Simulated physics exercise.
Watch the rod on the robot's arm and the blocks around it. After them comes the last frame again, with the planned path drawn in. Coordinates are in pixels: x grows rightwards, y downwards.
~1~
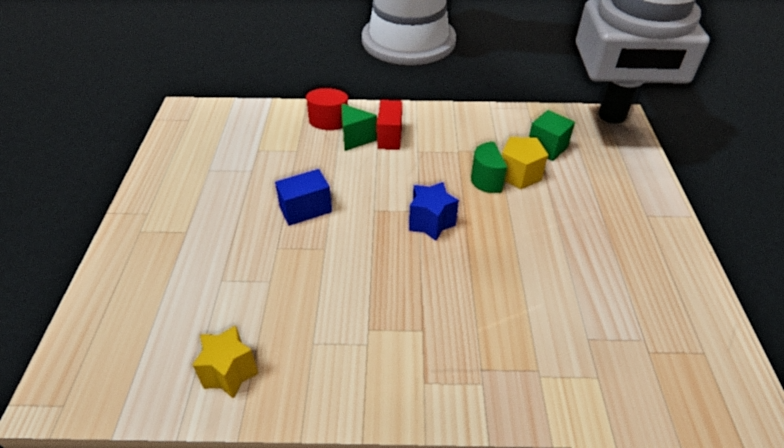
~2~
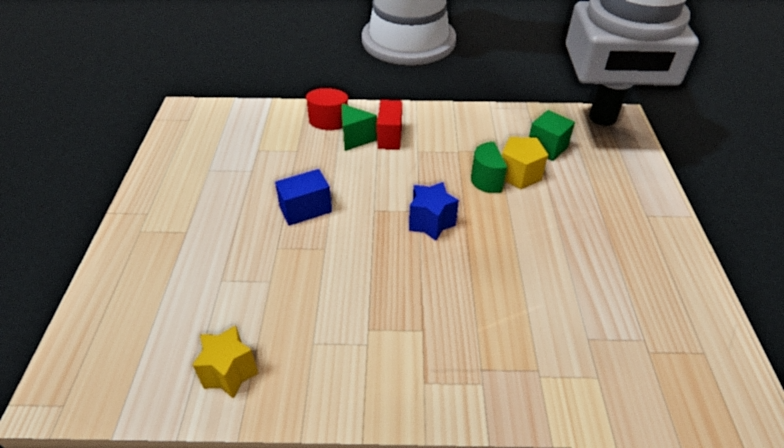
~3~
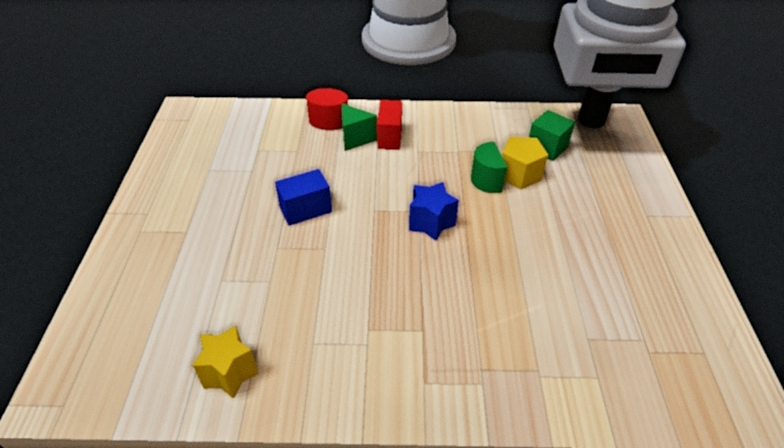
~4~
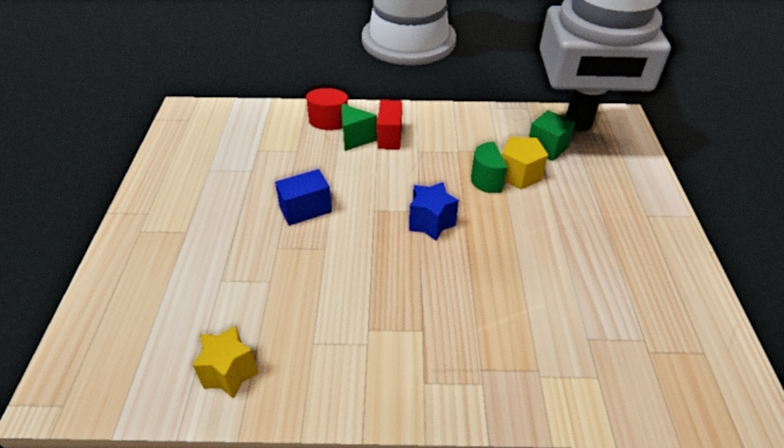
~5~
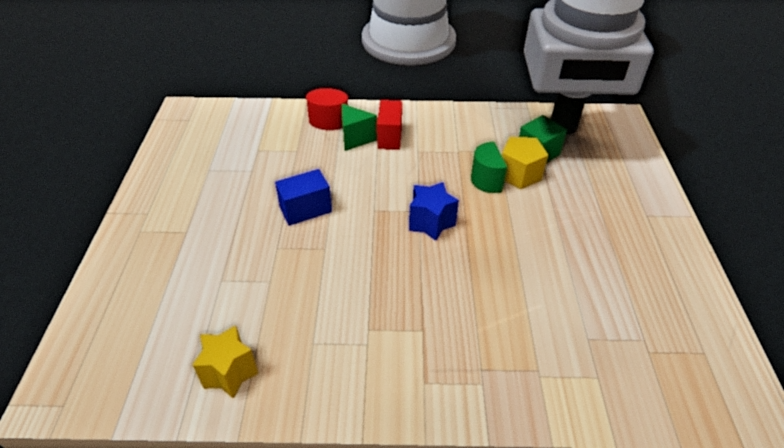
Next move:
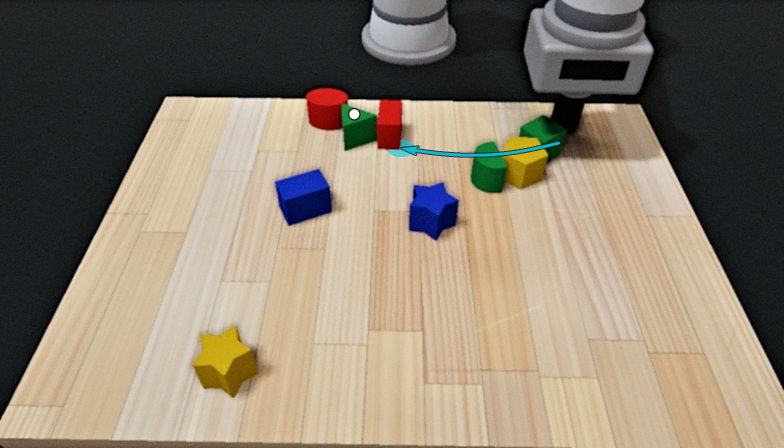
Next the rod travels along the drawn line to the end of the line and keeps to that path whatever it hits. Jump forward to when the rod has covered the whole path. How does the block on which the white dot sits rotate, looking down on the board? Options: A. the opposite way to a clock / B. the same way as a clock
Answer: A.
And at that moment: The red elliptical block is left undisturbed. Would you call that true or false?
The statement is true.
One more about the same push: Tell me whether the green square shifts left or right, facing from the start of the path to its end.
It goes toward the left-hand side.
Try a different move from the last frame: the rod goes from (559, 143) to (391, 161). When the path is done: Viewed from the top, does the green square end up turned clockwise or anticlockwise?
Looking down on the board, it turns counter-clockwise.
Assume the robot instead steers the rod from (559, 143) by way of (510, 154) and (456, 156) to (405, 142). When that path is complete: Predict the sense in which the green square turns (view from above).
I'd predict that, seen from above, the green square rotates counter-clockwise.
The drawn path runs from (559, 143) through (510, 153) and (455, 155) to (401, 148); the dot is on the green triangular block.
On the path given first. One third of the way, rod (512, 137); yellow pentagonal block (514, 170); green square (516, 147), turned 50° anticlockwise.
Two thirds of the way, rod (456, 138); yellow pentagonal block (514, 173); green square (512, 149), turned 55° anticlockwise.
At the end, rod (401, 132); red elliptical block not moved; green triangular block (349, 113), turned 20° anticlockwise; red oblong block (384, 110), turned 30° clockwise; yellow pentagonal block (514, 173); green square (512, 149), turned 55° anticlockwise.
